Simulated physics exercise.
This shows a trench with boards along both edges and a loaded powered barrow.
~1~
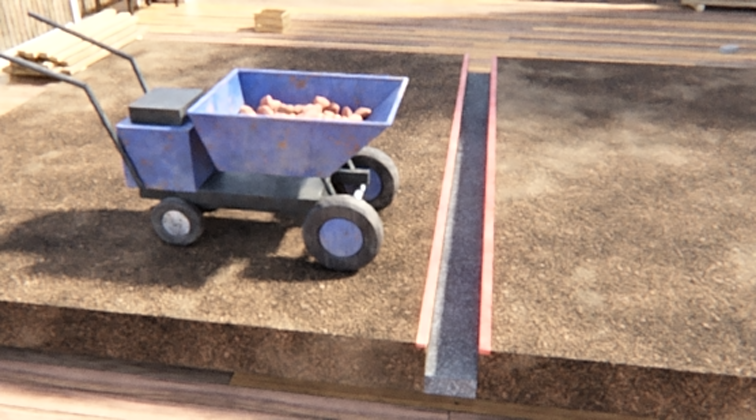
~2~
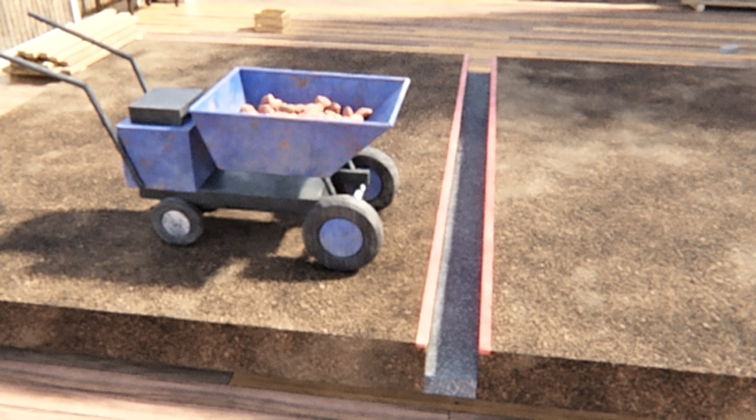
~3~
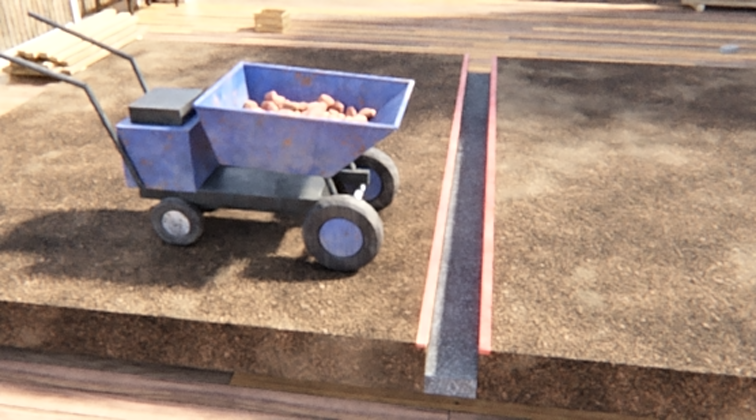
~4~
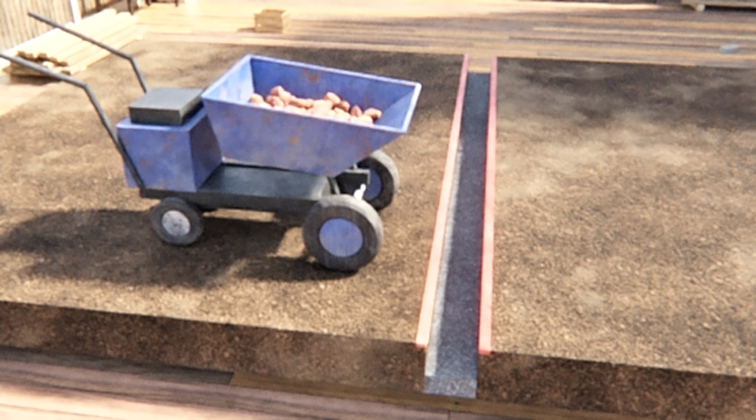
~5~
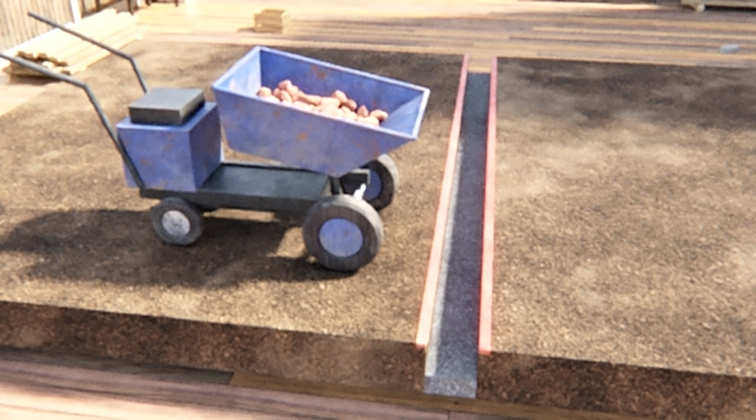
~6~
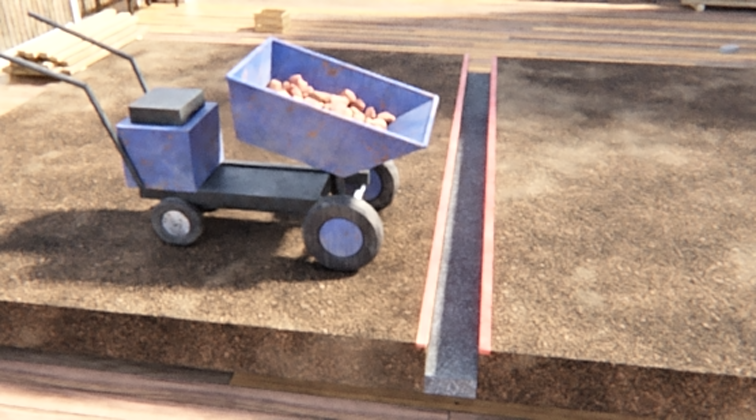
In this clip, a blue powered barrow loaded with reddish lumps stands on brown ground left of a narrow trench edged with red boards; its skip, level at first, gradually tilts forward to the right while the wheels stay still.
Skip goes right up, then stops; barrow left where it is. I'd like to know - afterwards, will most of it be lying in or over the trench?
No: Trench misses most.
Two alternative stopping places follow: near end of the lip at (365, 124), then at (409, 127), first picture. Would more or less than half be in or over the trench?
At the earlier place the greater portion ends between the edges, at the later place the lesser portion.
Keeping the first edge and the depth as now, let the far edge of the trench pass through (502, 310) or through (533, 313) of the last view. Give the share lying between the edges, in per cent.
Estimated share: Try 1 approx. 50 in a hundred, try 2 approx. 100 in a hundred.
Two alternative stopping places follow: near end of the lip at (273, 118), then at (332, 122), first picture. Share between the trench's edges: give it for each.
30 and 80 percent, in that order.
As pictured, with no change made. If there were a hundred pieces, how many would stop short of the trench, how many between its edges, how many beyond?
Roughly, short 0 per cent, between 35 per cent and beyond 65 per cent.
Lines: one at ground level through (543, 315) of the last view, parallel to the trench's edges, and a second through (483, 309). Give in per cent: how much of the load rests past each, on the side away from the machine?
Close to 20 and 70 per cent respectively.
Soon, skip tipped steeply; all in the skip.
A while on, skip tipped steeply; nearly all in the skip; a small part beyond it.
Towards the end, skip tipped right over; about a quarter in the skip; a small part in or heaped over the trench; about two thirds beyond it.
Finally, skip tipped right over; a stray few in the skip; about a third in or heaped over the trench; about two thirds beyond it.
